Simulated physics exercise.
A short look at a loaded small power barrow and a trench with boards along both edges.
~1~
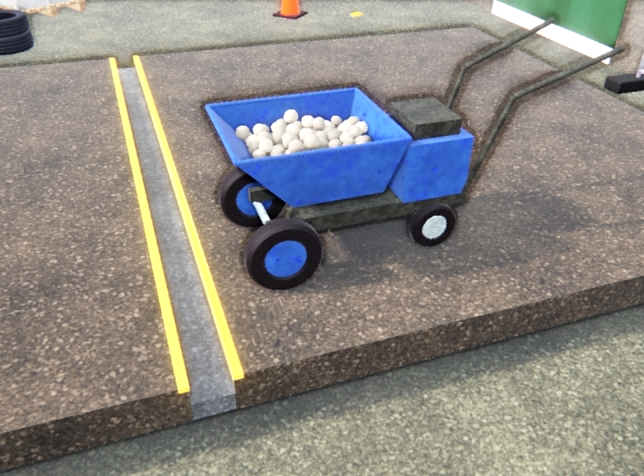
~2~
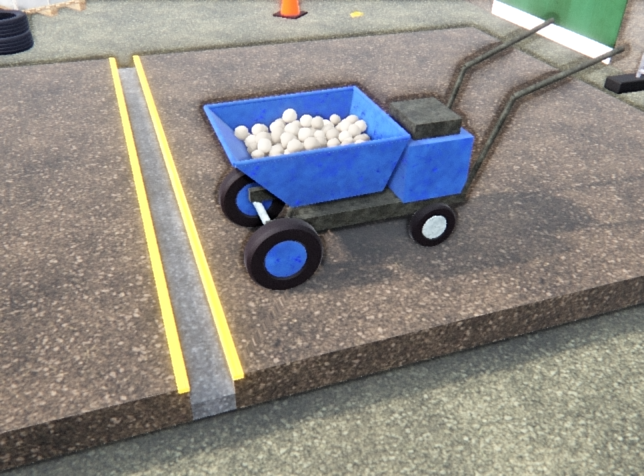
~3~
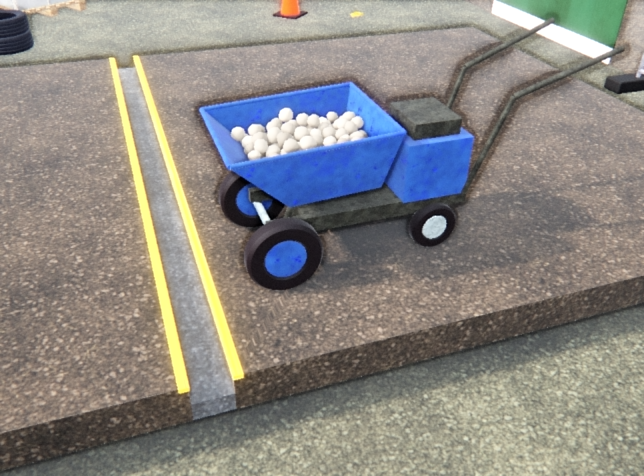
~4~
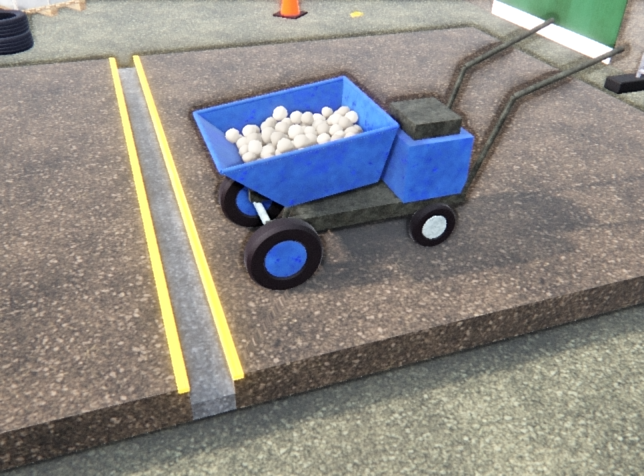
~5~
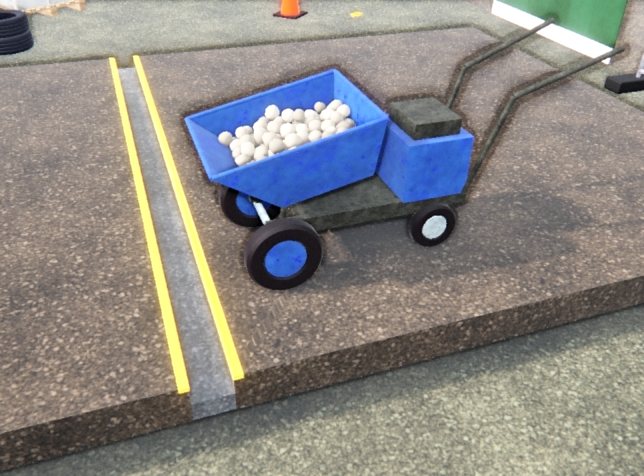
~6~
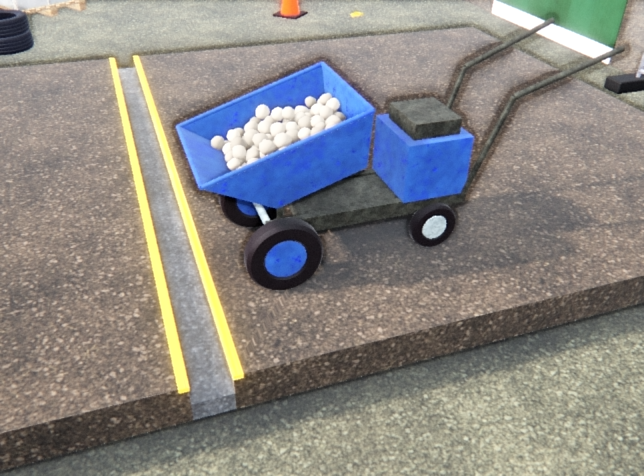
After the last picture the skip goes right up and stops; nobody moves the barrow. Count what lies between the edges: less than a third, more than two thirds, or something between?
It catches less than a third.
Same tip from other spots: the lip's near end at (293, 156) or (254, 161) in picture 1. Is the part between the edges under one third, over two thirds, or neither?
First one to two thirds, then below one third.
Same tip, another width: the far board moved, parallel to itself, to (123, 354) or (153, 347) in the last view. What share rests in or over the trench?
The first gives 60 %, the second 20 %.
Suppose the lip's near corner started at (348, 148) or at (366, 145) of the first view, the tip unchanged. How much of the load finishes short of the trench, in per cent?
Near 40 % and 50 %.
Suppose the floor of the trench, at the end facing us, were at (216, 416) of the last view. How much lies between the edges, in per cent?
Some 0 per cent.
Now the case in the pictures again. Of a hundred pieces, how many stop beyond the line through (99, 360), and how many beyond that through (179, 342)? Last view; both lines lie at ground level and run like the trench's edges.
Roughly 50 per cent, and 90 per cent.
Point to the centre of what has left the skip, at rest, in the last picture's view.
At about (90, 282).
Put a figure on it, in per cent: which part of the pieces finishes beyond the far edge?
Roughly 90 in a hundred.
Soon after the last picture, skip tipped steeply; all in the skip.
A little later, skip tipped right over; about two thirds in the skip; about a third beyond it; a stray few falling.
Later still, skip tipped right over; a small part in the skip; most beyond it.
At rest, skip tipped right over; a small part in the skip; none in or heaped over the trench; most beyond it.
